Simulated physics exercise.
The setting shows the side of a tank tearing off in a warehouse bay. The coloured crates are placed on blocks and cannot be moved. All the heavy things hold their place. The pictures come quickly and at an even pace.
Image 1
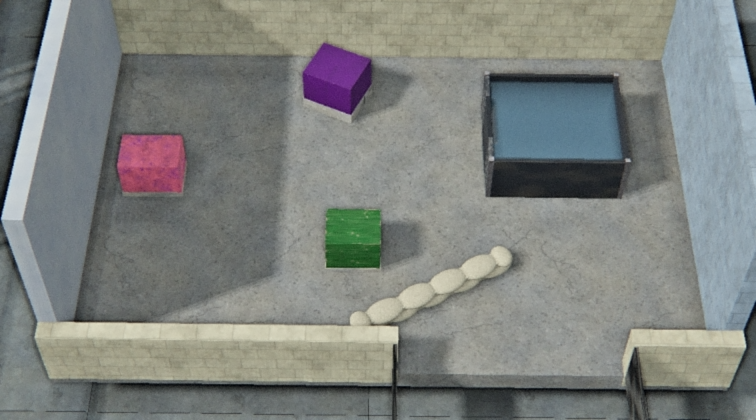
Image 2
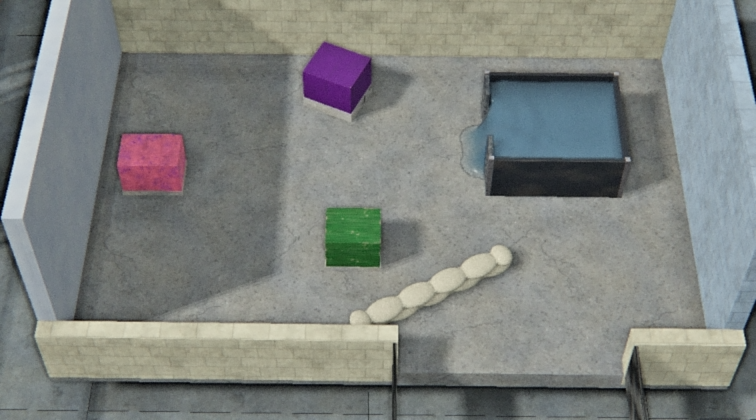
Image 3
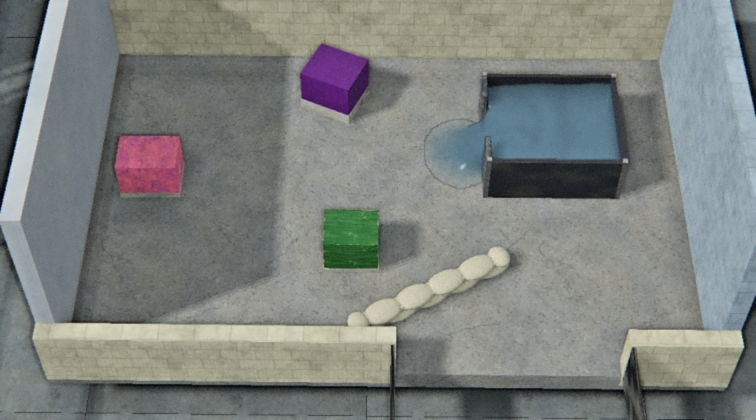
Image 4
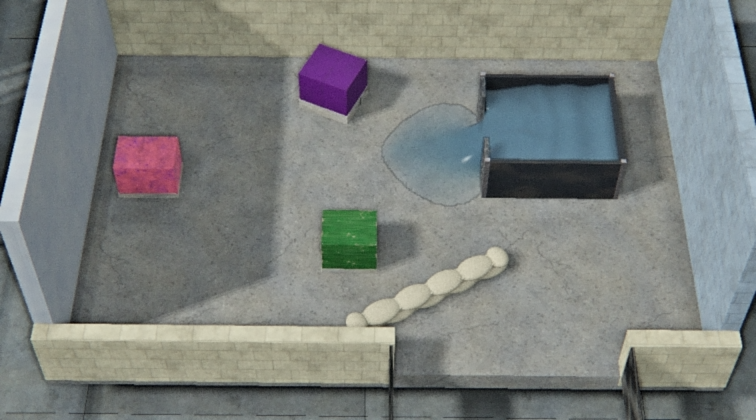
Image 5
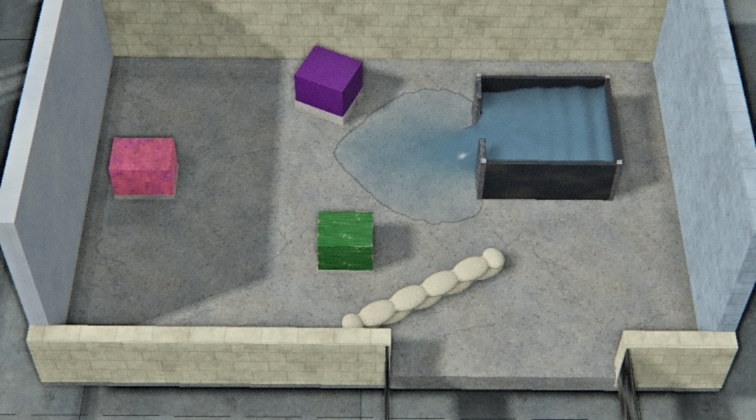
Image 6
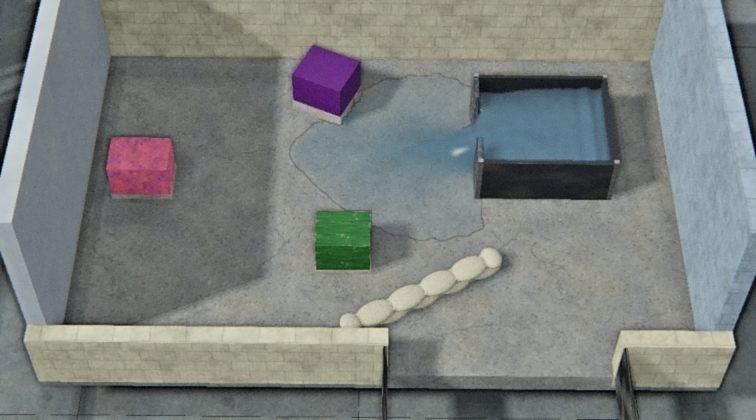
Water pours from the left side of a dark tank and spreads leftward across the floor.
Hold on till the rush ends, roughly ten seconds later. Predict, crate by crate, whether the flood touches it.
Result: The purple crate is within reach of the water; the green crate is within reach of the water; the pink crate is within reach of the water.
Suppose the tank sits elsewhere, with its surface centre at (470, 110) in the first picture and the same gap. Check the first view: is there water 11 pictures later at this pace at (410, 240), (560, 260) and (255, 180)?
First unwetted; next unwetted; last drenched.
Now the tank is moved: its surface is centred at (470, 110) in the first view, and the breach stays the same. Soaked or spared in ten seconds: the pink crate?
As it turns out, pink gets hit.
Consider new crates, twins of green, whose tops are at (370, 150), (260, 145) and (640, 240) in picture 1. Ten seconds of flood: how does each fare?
Taken as listed, number one does get flooded, number two does get flooded and number three never gets reached.
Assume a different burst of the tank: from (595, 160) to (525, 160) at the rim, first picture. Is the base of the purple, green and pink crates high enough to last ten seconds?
Purple is safe, green ends up wet, pink remains dry.
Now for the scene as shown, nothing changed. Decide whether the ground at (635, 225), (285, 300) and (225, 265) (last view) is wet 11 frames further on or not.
Going through them one by one, the first is spared, the second spared and the third waterlogged.
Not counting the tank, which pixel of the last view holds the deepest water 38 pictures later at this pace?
Approximate pixel: (67, 309).
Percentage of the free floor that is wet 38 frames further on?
I'd say 70 per cent.
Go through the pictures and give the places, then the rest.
In the first picture, still water in the open tank at (555, 121).
In the second picture, water pours out at (489, 141) and has run to (475, 173).
In the third picture, the front is at (431, 162), out from the gap at (486, 143).
In the fourth picture, the front is at (387, 149), out from the gap at (484, 144).
In the fifth picture, the front is at (342, 156), out from the gap at (480, 144).
In the sixth picture, the front is at (299, 146), out from the gap at (478, 143).
A moment on, water covers 30 % of the floor; the purple crate water round its plinth, the green crate water round its plinth, the pink crate water round its plinth.
Next, water covers 45 % of the floor; the purple crate water round its plinth, the green crate water round its plinth, the pink crate water round its plinth.
Then, water covers 55 % of the floor; the purple crate water round its plinth, the green crate water round its plinth, the pink crate water round its plinth.
Later, water covers 70 % of the floor; the purple crate water round its plinth, the green crate water round its plinth, the pink crate water round its plinth.
In the end, water covers 85 % of the floor; the purple crate was topped, the green crate was topped, the pink crate was topped.
